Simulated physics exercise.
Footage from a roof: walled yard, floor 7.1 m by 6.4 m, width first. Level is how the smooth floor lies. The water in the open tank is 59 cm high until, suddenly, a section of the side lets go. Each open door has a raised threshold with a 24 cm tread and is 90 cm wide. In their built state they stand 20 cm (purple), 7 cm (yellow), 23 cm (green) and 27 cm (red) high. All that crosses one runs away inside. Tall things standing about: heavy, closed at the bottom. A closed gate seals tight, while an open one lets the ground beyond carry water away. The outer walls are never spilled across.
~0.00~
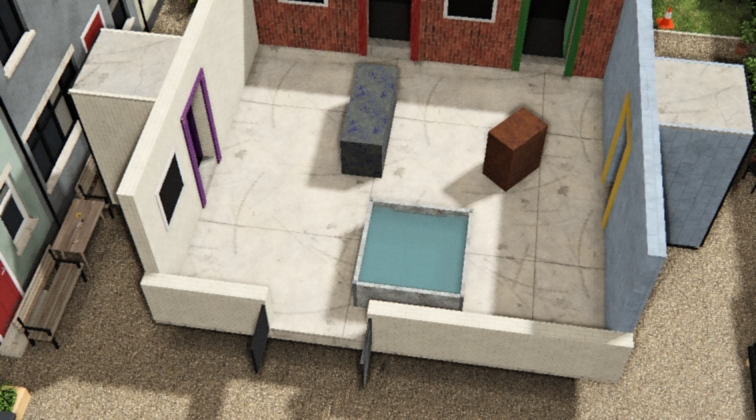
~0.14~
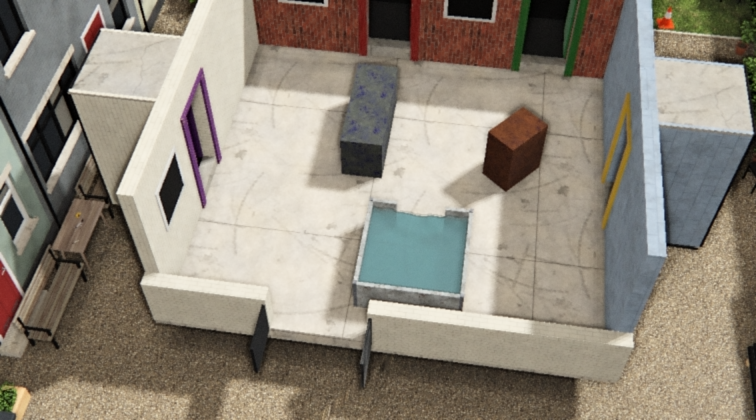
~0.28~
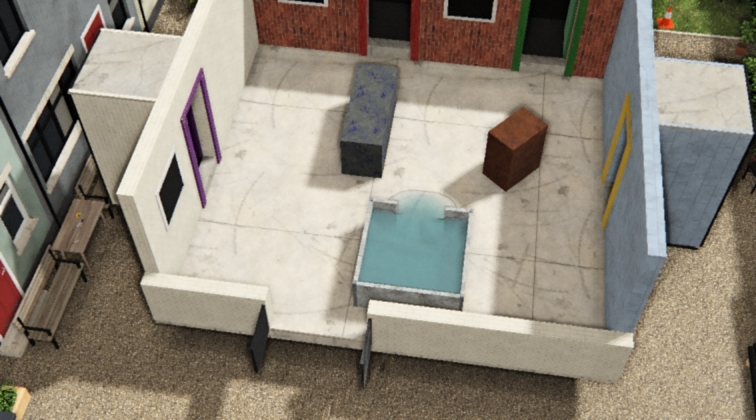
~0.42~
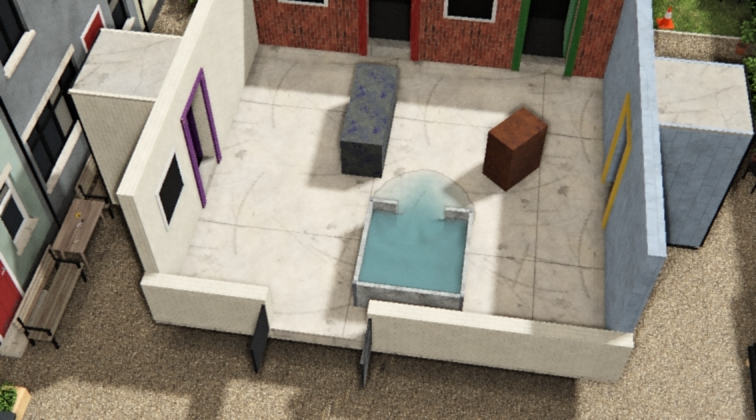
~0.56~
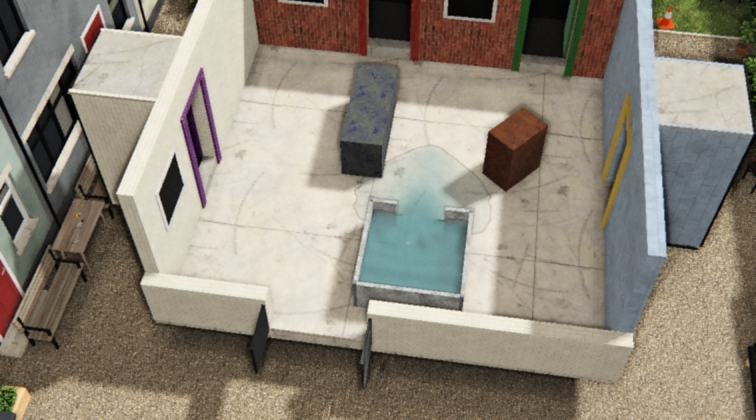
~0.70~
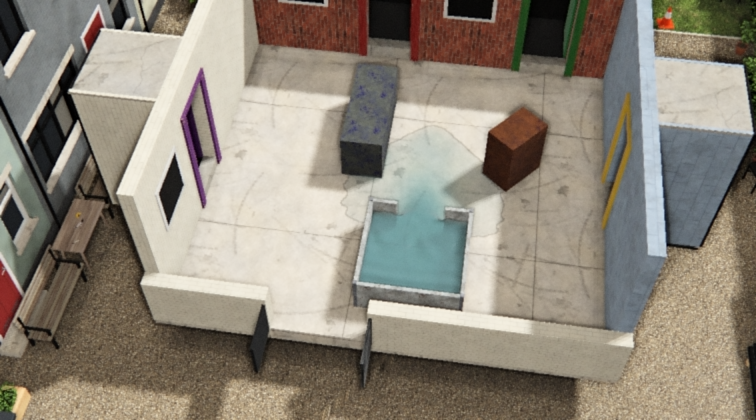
To begin with, an open tank of blue-green water sits whole and still in a walled yard with a pale floor. Then a section of its far side gives way and water pours out through the gap, fanning across the floor toward the space between the dark speckled block and the brown box.
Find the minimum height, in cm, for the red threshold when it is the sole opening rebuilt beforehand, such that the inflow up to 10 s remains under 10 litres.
The minimum height is about 12.5 cm.
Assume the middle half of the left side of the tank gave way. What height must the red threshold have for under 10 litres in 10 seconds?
If so: Around 5.5 cm.
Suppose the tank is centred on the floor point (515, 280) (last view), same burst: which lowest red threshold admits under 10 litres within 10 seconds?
In that case about 7.0 cm.
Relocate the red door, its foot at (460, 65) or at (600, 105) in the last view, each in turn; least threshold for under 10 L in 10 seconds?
You'd want about 18 cm there first, then about 13.0 cm.
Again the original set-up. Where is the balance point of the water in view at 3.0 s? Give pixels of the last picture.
(431, 182) or so.
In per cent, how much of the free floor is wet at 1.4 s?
Approximately 20 %.
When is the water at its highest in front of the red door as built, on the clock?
It peaks at about 2.6 s.
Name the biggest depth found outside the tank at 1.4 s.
33 cm.
After 1.4 s water covers 20 % of the floor, deepest (33 cm) near (414, 225); it has not reached the red door.
After 3.0 s water covers 35 % of the floor, deepest (22 cm) near (431, 64); 12 cm at the red door, 0 litres in over its 27 cm threshold.
After 10.0 s water covers 90 % of the floor, deepest (10 cm) near (532, 348); 5 cm at the red door, 0 litres in over its 27 cm threshold.
At the red door as built, the water arrived by 1.7 s and peaked near 14 cm at 2.6 s.
Run again over the same 10 s with other heights there, 16 litres in over 11 cm, 4 litres over 15 cm. The limit of 10 litres is kept from about 12.5 cm up.
